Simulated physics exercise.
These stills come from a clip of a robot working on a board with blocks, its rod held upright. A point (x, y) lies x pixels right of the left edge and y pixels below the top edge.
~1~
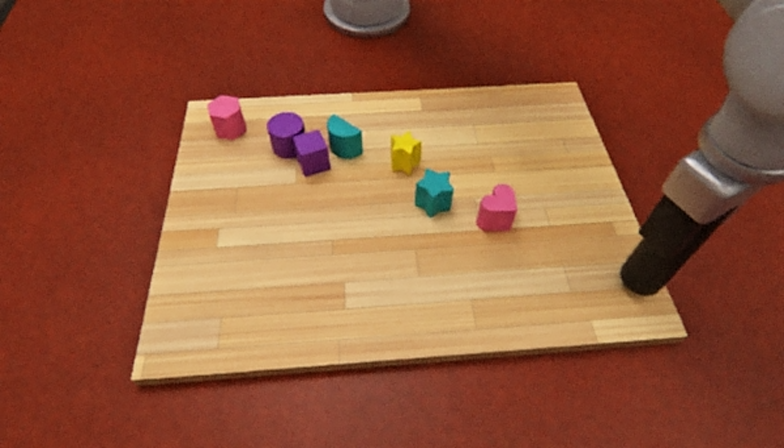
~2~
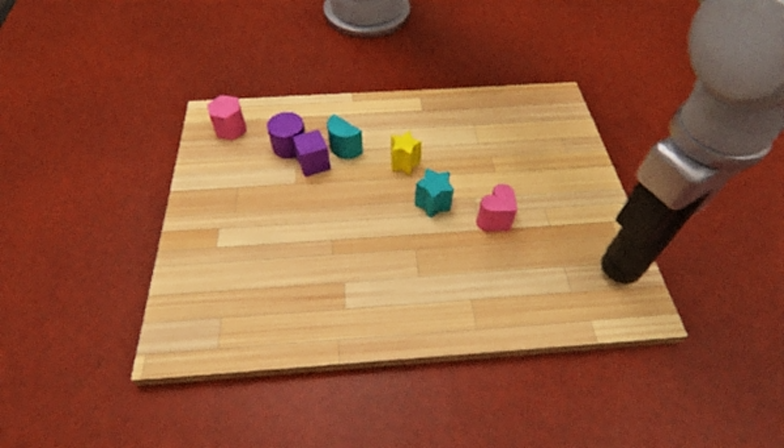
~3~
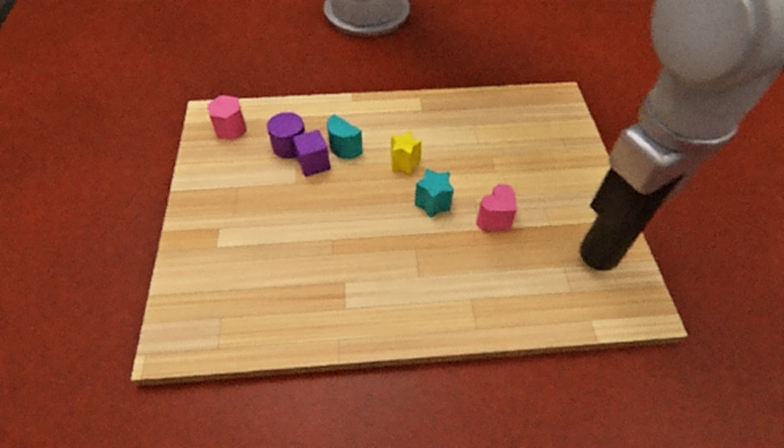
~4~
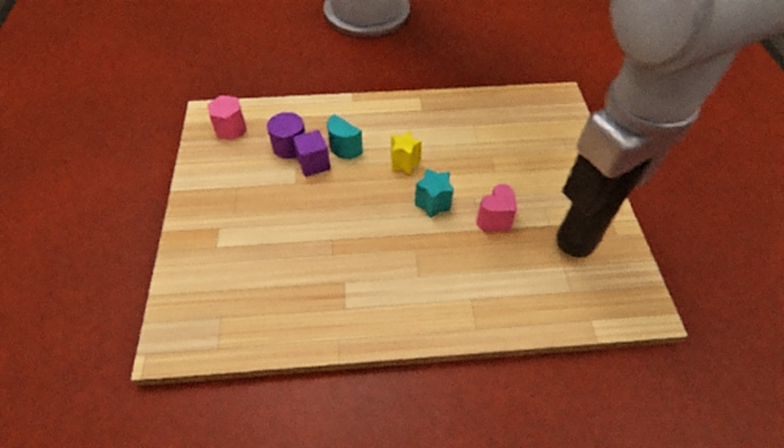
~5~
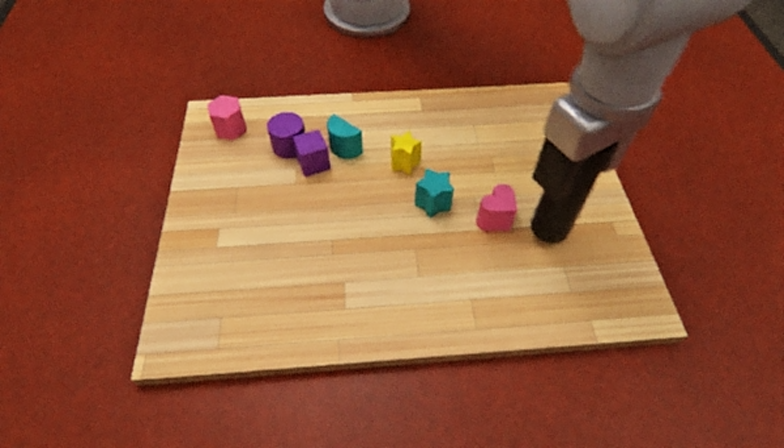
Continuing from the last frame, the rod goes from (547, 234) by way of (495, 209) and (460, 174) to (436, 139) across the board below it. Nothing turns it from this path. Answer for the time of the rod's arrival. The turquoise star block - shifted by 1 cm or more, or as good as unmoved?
From what I can tell, it won't keep its place.
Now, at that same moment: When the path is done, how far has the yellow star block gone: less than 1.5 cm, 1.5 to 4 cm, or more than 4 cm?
Final distance: Less than 1.5 cm.
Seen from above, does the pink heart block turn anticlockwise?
Yes
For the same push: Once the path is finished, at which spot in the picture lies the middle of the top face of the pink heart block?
It should be at (455, 188) by then.
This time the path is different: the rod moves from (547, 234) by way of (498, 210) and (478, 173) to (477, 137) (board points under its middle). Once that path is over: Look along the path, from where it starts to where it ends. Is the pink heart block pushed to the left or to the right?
It shifts to the left.
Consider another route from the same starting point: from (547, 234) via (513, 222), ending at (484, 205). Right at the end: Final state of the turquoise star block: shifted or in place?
Its place changes.
On the path given first. One third of the way, rod (497, 202); turquoise star block (431, 181); pink heart block (465, 188), turned 20° anticlockwise.
Two thirds of the way, rod (461, 168); turquoise star block (424, 181), turned 20° clockwise; pink heart block (455, 188), turned 30° anticlockwise.
At the end, rod (436, 133); yellow star block unmoved; turquoise star block (424, 181), turned 20° clockwise; pink heart block (455, 188), turned 30° anticlockwise.
